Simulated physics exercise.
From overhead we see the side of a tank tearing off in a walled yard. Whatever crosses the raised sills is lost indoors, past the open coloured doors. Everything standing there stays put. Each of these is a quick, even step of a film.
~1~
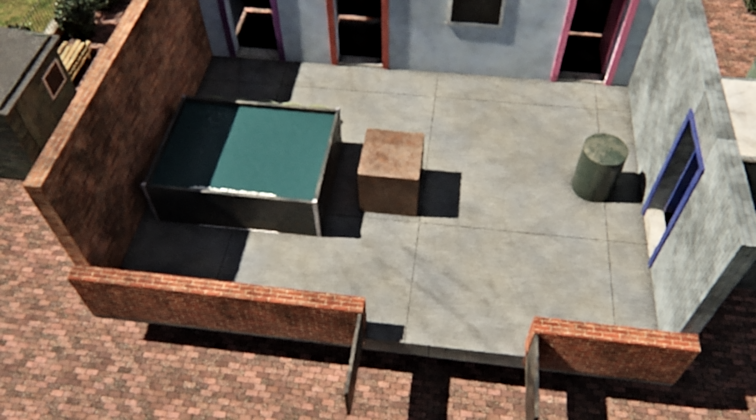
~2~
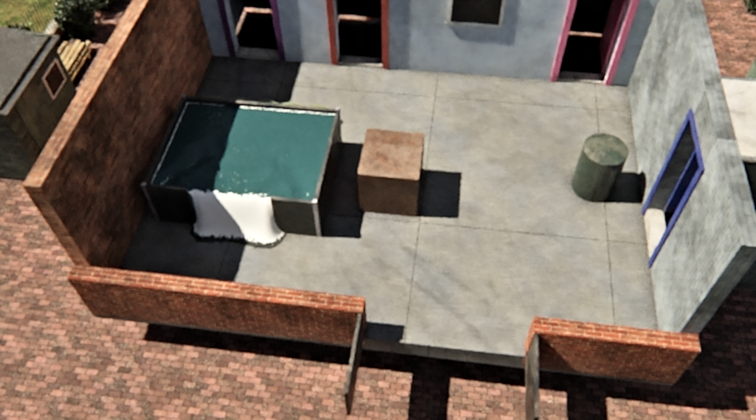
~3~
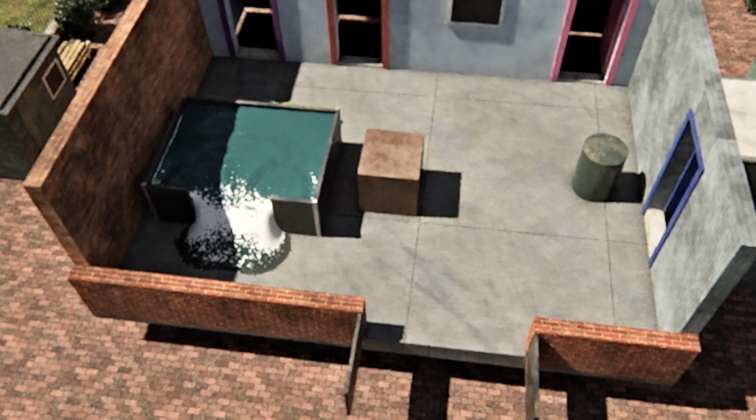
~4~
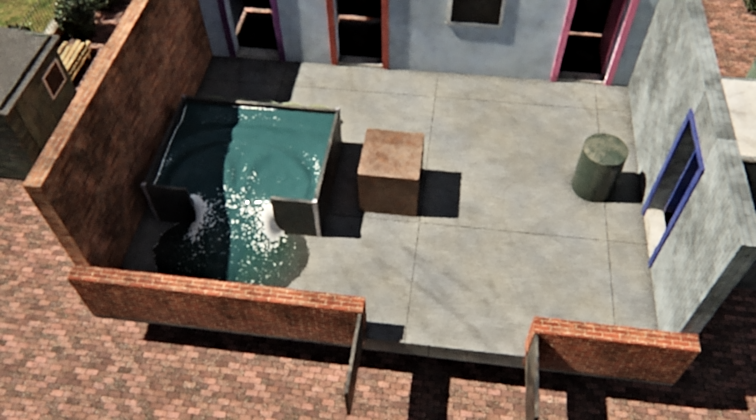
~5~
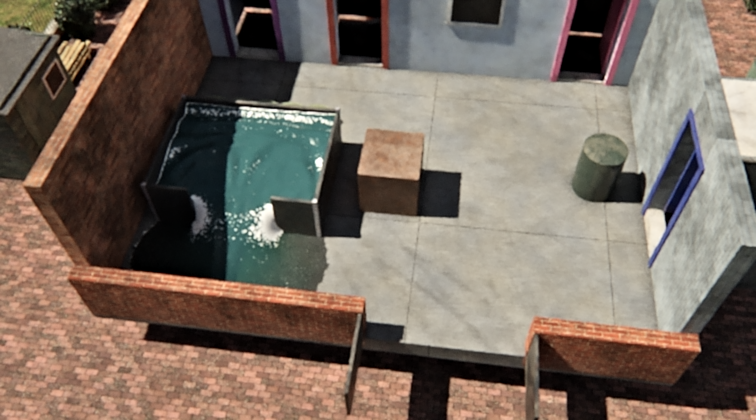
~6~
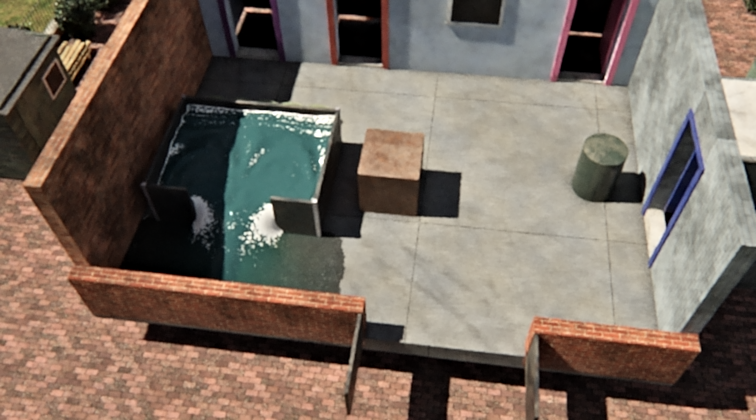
Water bursts through a gap in the near side of an open tank in a walled yard, foaming onto the concrete, then spreads toward the low brick wall and rightward while the surface inside the tank ripples and churns.
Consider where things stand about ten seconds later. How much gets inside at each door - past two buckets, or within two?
The red door within two, the pink door past two, the purple door past two, the blue door within two.
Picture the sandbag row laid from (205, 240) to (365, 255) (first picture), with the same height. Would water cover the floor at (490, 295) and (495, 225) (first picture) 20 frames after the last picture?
Taking them as asked, I'd say drenched and then drenched.
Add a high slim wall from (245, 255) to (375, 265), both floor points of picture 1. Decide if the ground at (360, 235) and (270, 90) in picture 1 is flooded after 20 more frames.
Result, in order: Swamped / bone-dry.
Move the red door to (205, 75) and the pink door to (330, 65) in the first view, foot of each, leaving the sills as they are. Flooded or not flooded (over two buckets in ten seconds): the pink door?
Here the pink door stays short.
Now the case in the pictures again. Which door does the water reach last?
The door marked pink.
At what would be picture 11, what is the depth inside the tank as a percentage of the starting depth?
Near 66 in a hundred.
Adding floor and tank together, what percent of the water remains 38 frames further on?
94 % or so.
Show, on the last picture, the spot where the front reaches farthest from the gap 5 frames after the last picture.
I'd point to (426, 330).
A moment on, water covers 15 % of the floor; the red door not reached, the pink door not reached, the purple door not reached, the blue door not reached.
Next, water covers 30 % of the floor; the red door not reached, the pink door not reached, the purple door not reached, the blue door not reached.
Then, water covers 55 % of the floor; the red door not reached, the pink door not reached, the purple door under two buckets in, the blue door wet at the sill, nothing in.
Later, water covers 90 % of the floor; the red door wet at the sill, nothing in, the pink door under two buckets in, the purple door over two buckets in, the blue door wet at the sill, nothing in.
In the end, water covers 95 % of the floor; the red door wet at the sill, nothing in, the pink door over two buckets in, the purple door over two buckets in, the blue door wet at the sill, nothing in.
